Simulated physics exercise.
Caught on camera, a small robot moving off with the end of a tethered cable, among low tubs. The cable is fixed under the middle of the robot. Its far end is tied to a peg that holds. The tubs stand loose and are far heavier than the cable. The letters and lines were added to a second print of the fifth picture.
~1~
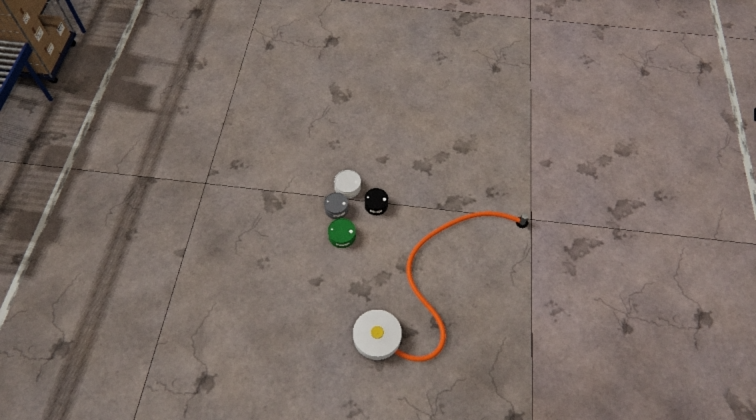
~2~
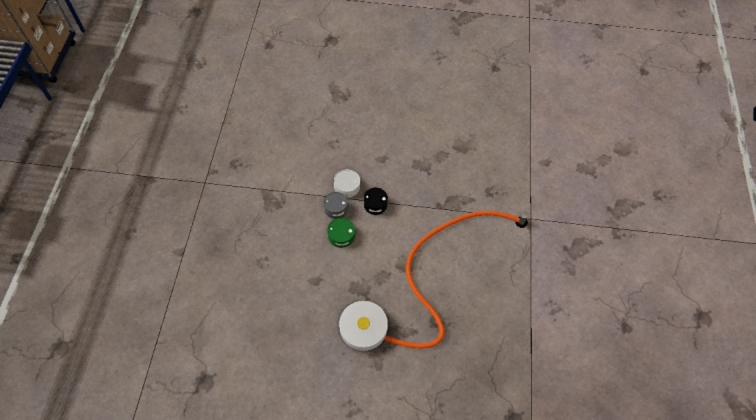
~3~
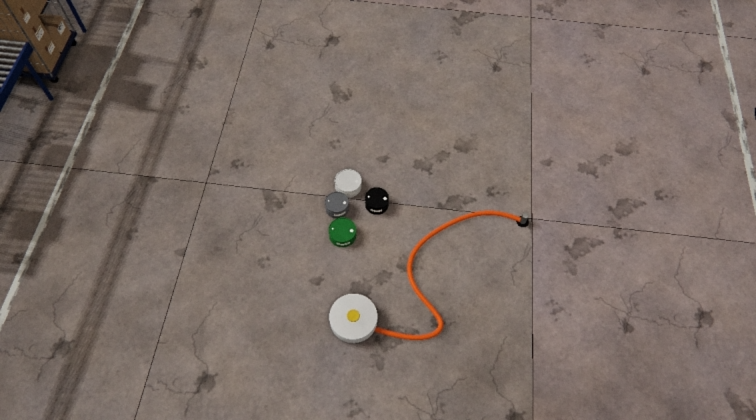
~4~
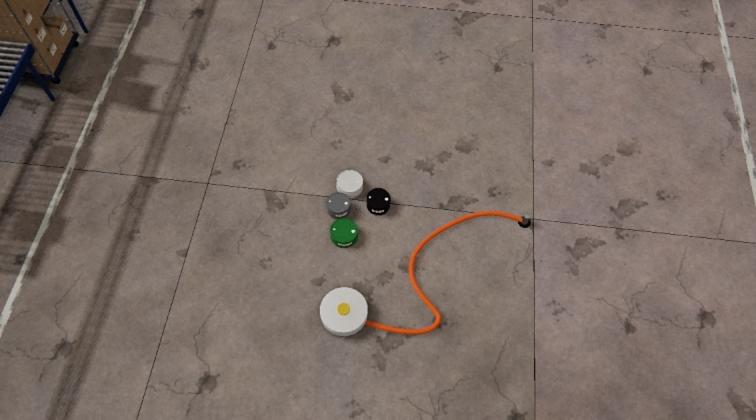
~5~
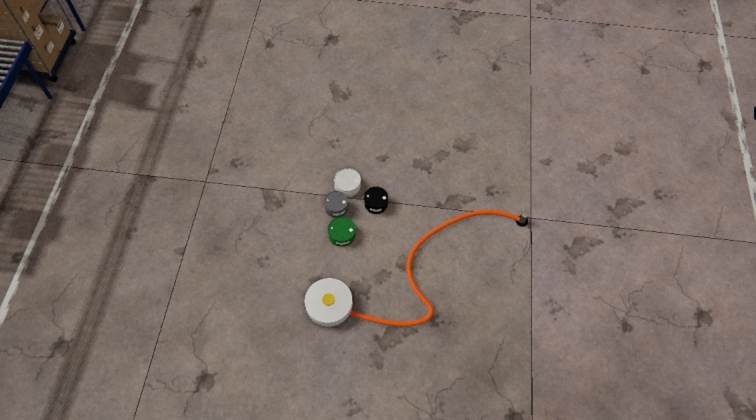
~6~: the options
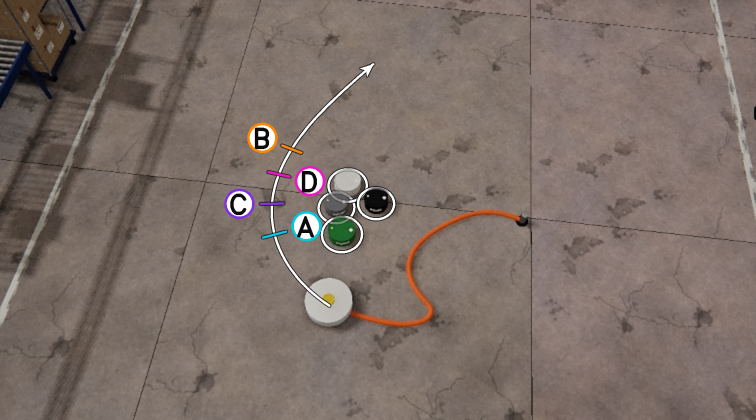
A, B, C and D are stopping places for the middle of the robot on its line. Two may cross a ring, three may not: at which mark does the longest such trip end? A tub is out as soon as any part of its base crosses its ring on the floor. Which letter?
It can go as far as B.
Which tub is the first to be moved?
The green one.
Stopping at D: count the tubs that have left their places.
By then, none.
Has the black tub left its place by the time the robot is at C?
No.
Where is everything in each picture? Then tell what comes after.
In the first frame, robot (377, 335); peg (523, 220); grey tub (336, 206).
In the second frame, robot (364, 326); green tub (341, 233).
In the third frame, robot (353, 319); black tub (377, 201).
In the fourth frame, robot (344, 312); grey tub (339, 206).
In the fifth frame, robot (329, 303); white tub (348, 183); black tub (376, 200); peg (523, 218).
On the marked copy, A at (275, 235); B at (292, 149); C at (272, 204); D at (279, 174); the route from (329, 306) via (283, 165) to (373, 64).
Following B. Soon after the start, robot (282, 252).
Later, robot (272, 192).
In the end, robot (291, 145); green tub (354, 218); one over the rings.
As for the rest, A is within the limit but short; C is within the limit but short; D is within the limit but short.
